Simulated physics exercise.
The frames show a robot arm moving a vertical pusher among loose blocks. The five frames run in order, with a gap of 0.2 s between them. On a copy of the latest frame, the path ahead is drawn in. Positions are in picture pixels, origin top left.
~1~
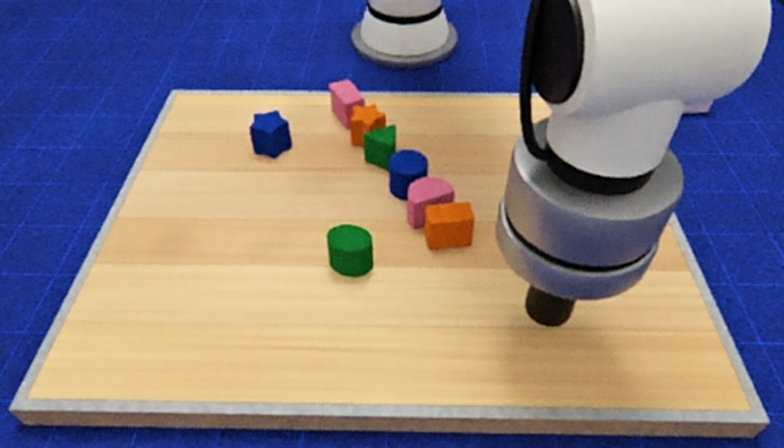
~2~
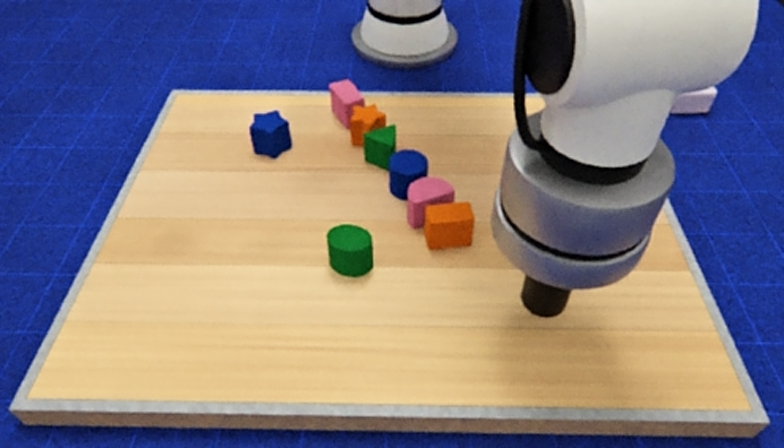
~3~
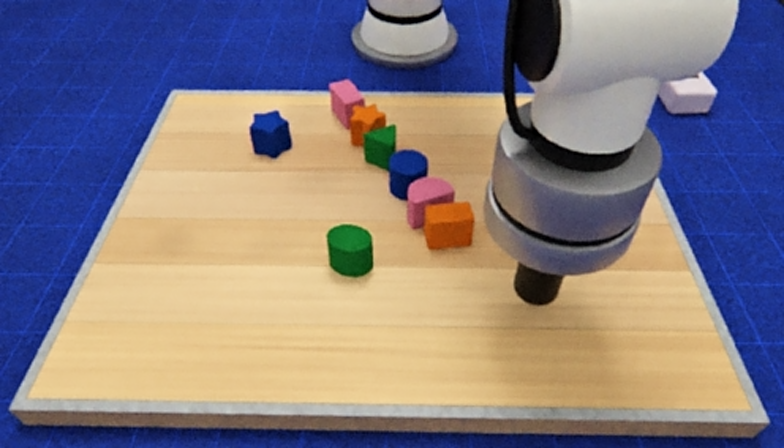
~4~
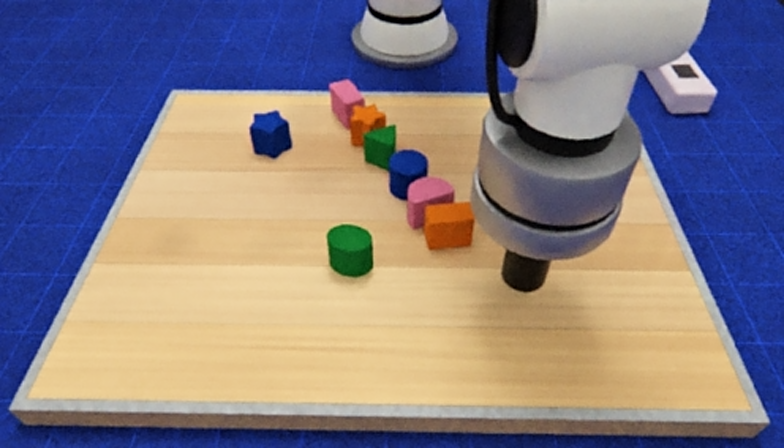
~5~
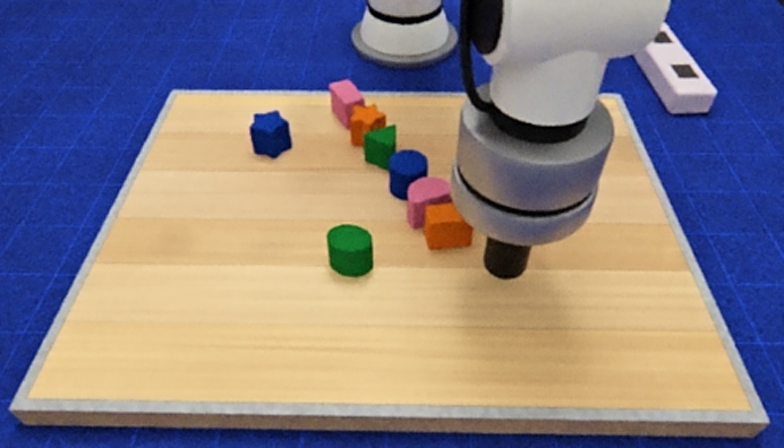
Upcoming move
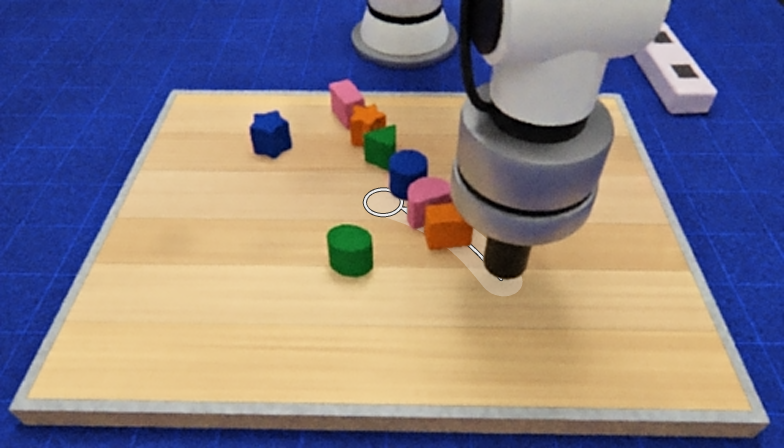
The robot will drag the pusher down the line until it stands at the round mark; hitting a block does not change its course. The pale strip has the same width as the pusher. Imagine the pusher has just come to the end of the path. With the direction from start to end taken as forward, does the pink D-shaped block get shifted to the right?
Final answer: No.
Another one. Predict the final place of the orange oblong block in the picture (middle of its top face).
At (353, 170).
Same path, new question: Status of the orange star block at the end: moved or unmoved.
At the end of the path, it will still be in place.
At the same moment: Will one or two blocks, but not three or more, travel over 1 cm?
Answer: No.
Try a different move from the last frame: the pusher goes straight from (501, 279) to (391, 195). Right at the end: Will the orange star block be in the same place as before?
No, that is not what happens.
The line goes from (501, 279) through (468, 244) and (428, 218) to (383, 202).
What follows on the original path. One third of the way, pusher at (469, 227); pink D-shaped block at (426, 186), turned 15° anticlockwise; orange oblong block at (438, 203), turned 30° anticlockwise.
Two thirds of the way, pusher at (428, 201); green triangle at (382, 128), turned 30° anticlockwise; blue disc at (386, 147); pink D-shaped block at (377, 172), turned 40° anticlockwise; orange oblong block at (397, 184), turned 55° anticlockwise.
At the end, pusher at (383, 186); orange star block unmoved; green triangle at (384, 127), turned 30° anticlockwise; blue disc at (380, 145); pink D-shaped block at (331, 161), turned 50° anticlockwise; orange oblong block at (353, 170), turned 65° anticlockwise.
